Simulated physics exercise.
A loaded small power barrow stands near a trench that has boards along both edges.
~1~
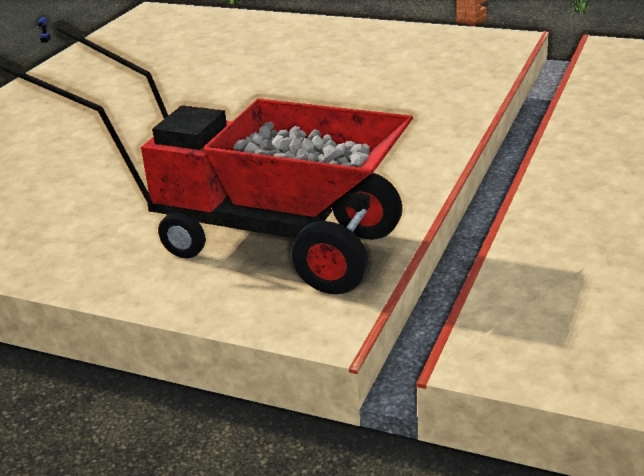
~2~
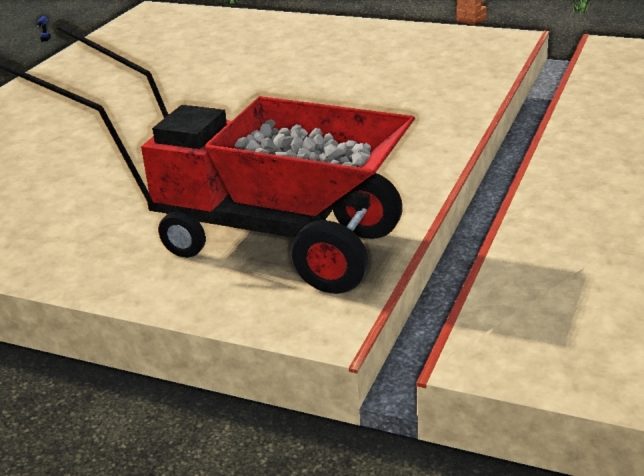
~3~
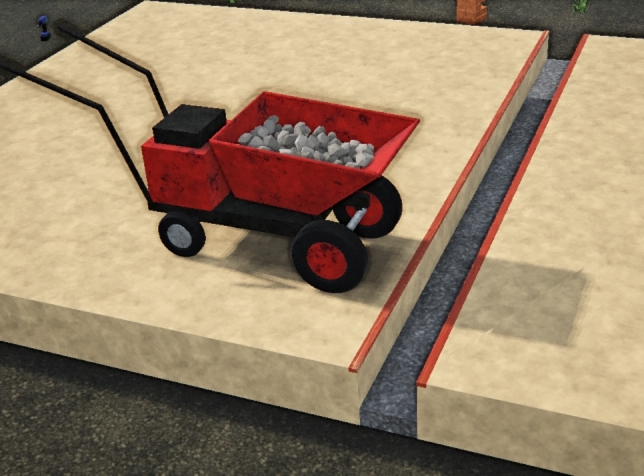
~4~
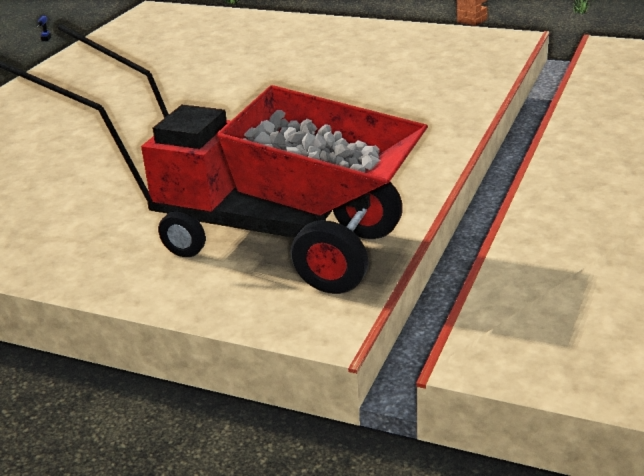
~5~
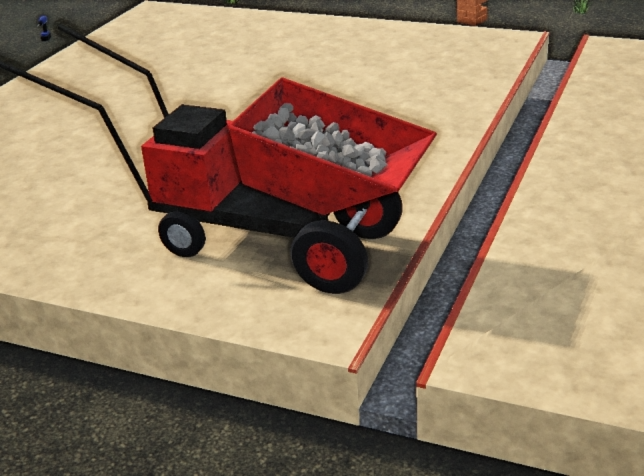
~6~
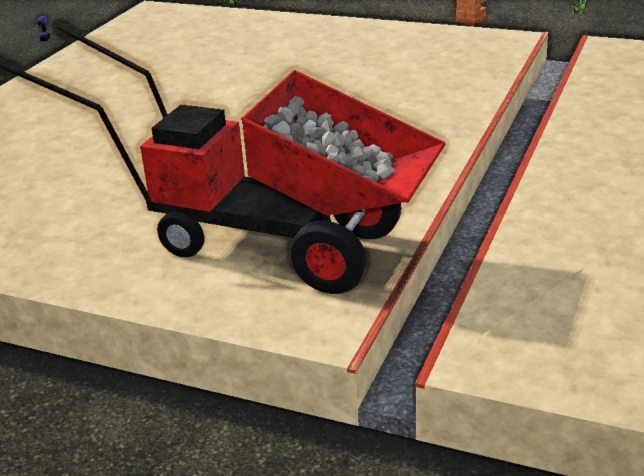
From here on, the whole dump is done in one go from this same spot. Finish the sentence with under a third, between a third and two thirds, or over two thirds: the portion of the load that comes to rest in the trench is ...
It is under a third.
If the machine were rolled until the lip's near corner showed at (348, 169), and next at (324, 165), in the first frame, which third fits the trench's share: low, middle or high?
More than two thirds; over two thirds.
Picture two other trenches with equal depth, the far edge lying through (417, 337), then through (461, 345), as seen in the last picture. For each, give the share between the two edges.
Lab note: Case 1 near 0 percent, case 2 near 70 percent.
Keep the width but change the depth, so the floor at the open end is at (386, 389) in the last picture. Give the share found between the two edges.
Close to 10 per cent, I reckon.
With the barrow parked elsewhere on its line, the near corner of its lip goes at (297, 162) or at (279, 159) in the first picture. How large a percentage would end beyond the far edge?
The first spot yields roughly 0 percent, the second roughly 0 percent.
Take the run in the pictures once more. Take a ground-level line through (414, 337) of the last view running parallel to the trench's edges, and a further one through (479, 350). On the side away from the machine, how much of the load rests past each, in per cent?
I'd say some 60 in a hundred, and after that 30 in a hundred.
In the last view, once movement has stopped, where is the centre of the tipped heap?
Around (507, 285), give or take.
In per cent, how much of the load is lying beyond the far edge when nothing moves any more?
About 55 %.
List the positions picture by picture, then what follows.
Lip of the skip (371, 172), level; top of the load (278, 157), broken stones; first edge of the trench (376, 329); far edge (442, 341), the trench over half as wide as the skip, and about as deep as wide, in the first picture.
Lip of the skip (373, 172), tipped barely; top of the load (280, 155), in the second picture.
Lip of the skip (379, 175), tipped barely; top of the load (283, 152), in the third picture.
Lip of the skip (387, 181), tipped a little; top of the load (289, 149), in the fourth picture.
Lip of the skip (397, 190), tipped a little; top of the load (289, 137), in the fifth picture.
Lip of the skip (407, 201), tipped clearly; top of the load (290, 139); first edge of the trench (375, 328); far edge (440, 341), in the sixth picture.
Just after the last frame, skip tipped steeply; every one in the skip.
A moment on, skip tipped right over; the larger part in the skip; just a few in or heaped over the trench; roughly a quarter beyond it; just a few falling.
Further on, skip tipped right over; roughly a third in the skip; about a tenth in or heaped over the trench; roughly half beyond it.
When it is over, skip tipped right over; roughly a third in the skip; about a tenth in or heaped over the trench; roughly half beyond it.
